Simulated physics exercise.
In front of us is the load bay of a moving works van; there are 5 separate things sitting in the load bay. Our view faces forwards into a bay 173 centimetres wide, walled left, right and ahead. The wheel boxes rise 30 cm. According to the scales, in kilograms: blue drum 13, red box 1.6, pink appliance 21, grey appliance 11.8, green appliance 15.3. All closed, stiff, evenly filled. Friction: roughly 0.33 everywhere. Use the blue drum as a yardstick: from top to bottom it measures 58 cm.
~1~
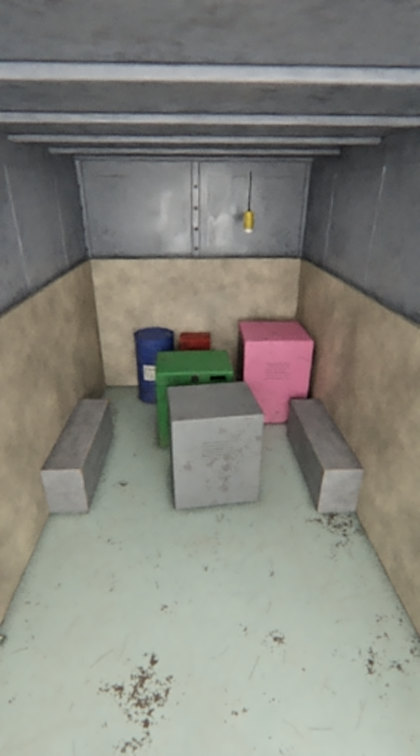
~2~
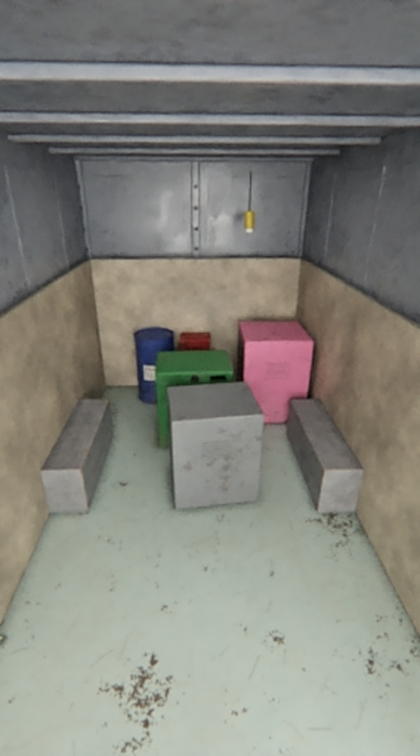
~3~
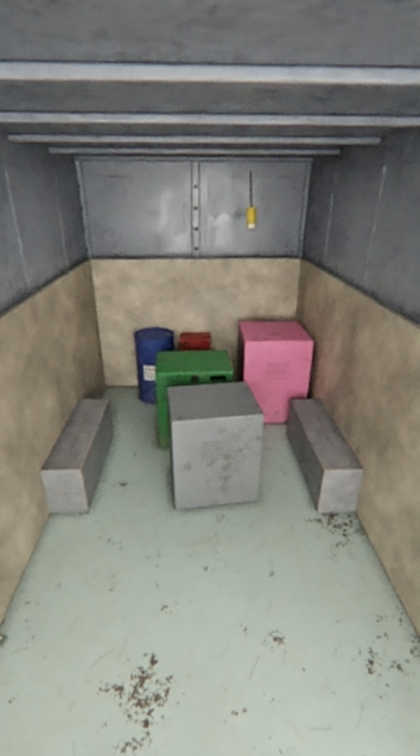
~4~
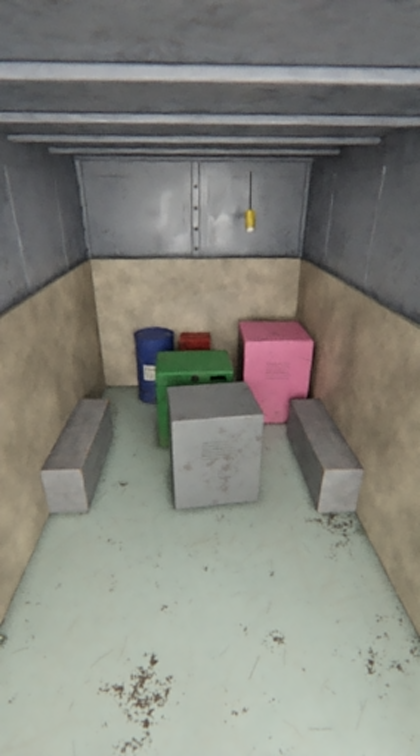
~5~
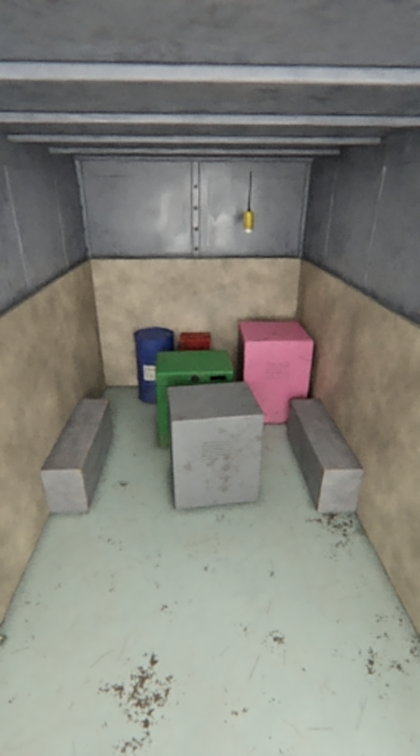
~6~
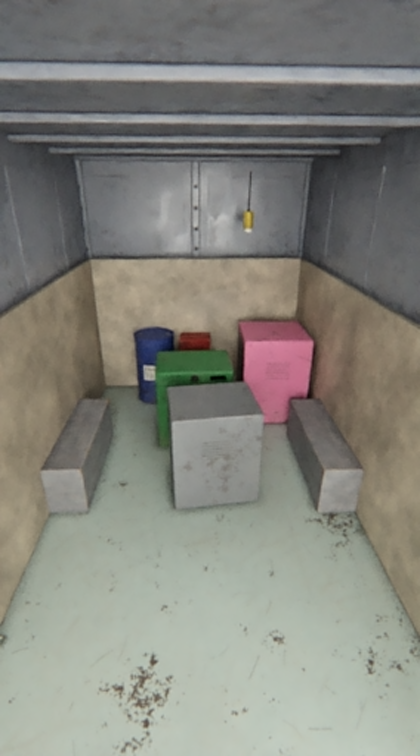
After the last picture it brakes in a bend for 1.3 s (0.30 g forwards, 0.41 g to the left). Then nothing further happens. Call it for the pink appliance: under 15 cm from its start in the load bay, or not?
Not under.
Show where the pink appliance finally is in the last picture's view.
End position: Roughly (197, 361).
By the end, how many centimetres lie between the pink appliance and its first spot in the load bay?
It ends up around 64 cm from its start.
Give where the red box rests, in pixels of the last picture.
It finishes around (153, 364).
Then, 0.60 s after the last picture, push 0.30 g forwards, 0.41 g left; pink appliance slid 8 cm near (262, 369); green appliance slid 8 cm; red box slid 8 cm.
Then, 0.90 s after the last picture, push 0.30 g forwards, 0.41 g left; pink appliance slid 32 cm near (236, 362); grey appliance slid 32 cm; green appliance slid 32 cm.
Then, 1.00 s after the last picture, push 0.30 g forwards, 0.41 g left; pink appliance slid 41 cm near (226, 361); grey appliance slid 44 cm; green appliance slid 43 cm.
Then, 1.20 s after the last picture, push 0.24 g forwards, 0.33 g left; pink appliance slid 54 cm near (209, 361); green appliance slid 59 cm; grey appliance slid 61 cm.
At rest, not toppled but over 15 cm from the start, blue drum, red box, pink appliance, grey appliance and green appliance. In the last view, pink appliance near (197, 361).
